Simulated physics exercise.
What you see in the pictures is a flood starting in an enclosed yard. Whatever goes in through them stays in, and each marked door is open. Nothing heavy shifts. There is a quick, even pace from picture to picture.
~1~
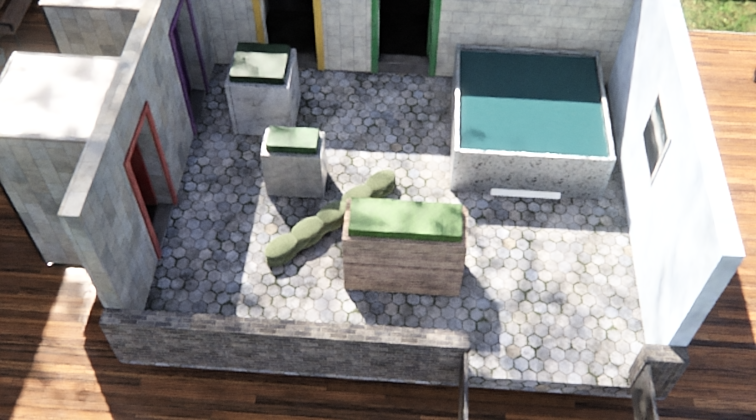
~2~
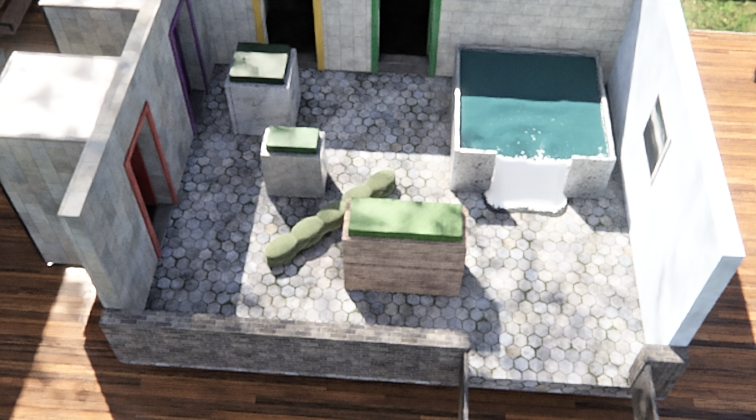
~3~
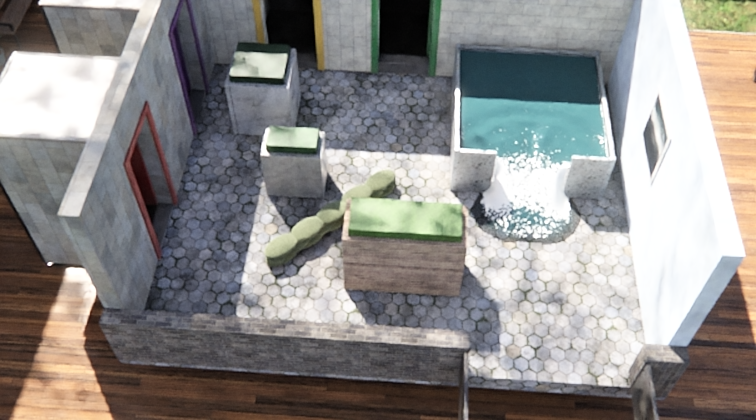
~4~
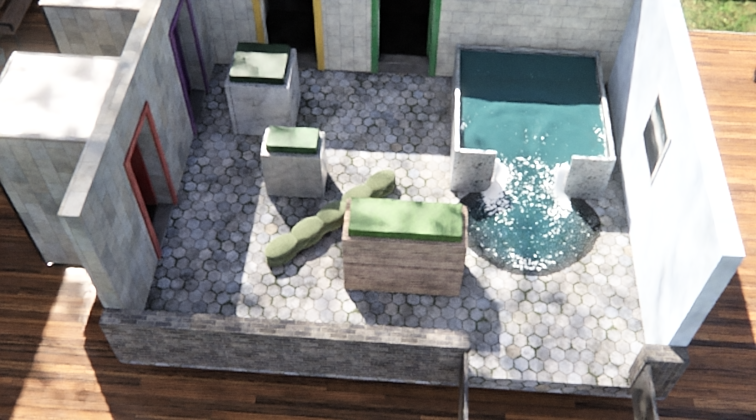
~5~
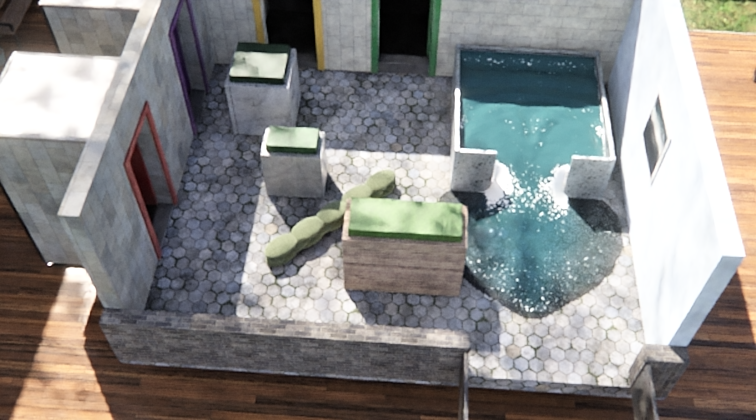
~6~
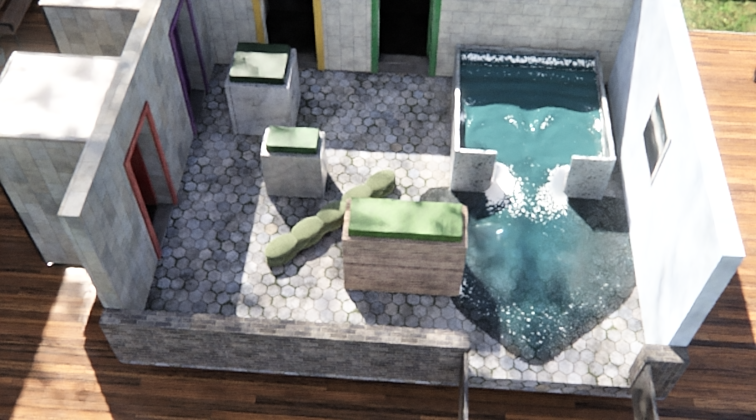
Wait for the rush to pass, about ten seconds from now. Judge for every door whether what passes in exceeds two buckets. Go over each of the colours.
The purple door does not exceed two; the green door does not exceed two; the red door does not exceed two; the yellow door does not exceed two.
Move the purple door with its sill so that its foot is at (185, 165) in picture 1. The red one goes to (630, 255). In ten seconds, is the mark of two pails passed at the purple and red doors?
In that case the purple door keeps within it while the red door runs past it.
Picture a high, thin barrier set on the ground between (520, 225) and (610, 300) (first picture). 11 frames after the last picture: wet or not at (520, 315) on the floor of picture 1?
I'd say it ends up swamped.
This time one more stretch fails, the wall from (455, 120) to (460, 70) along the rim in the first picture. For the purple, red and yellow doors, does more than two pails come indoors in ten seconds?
Briefly, purple door crosses the limit, red door crosses the limit, and yellow door crosses the limit.
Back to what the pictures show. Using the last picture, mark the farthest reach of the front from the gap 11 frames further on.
I'd say near (254, 345).
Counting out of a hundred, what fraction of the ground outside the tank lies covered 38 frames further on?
Roughly 60 per cent.
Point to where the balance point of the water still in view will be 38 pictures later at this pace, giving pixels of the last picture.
About (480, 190).
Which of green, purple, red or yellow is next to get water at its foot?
The red one, before the others.
A moment on, water covers 30 % of the floor; the purple door not reached, the green door not reached, the red door not reached, the yellow door not reached.
Next, water covers 35 % of the floor; the purple door not reached, the green door not reached, the red door not reached, the yellow door not reached.
Then, water covers 45 % of the floor; the purple door not reached, the green door not reached, the red door not reached, the yellow door not reached.
Later, water covers 60 % of the floor; the purple door not reached, the green door not reached, the red door wet at the sill, nothing in, the yellow door not reached.
In the end, water covers 80 % of the floor; the purple door wet at the sill, nothing in, the green door not reached, the red door wet at the sill, nothing in, the yellow door not reached.
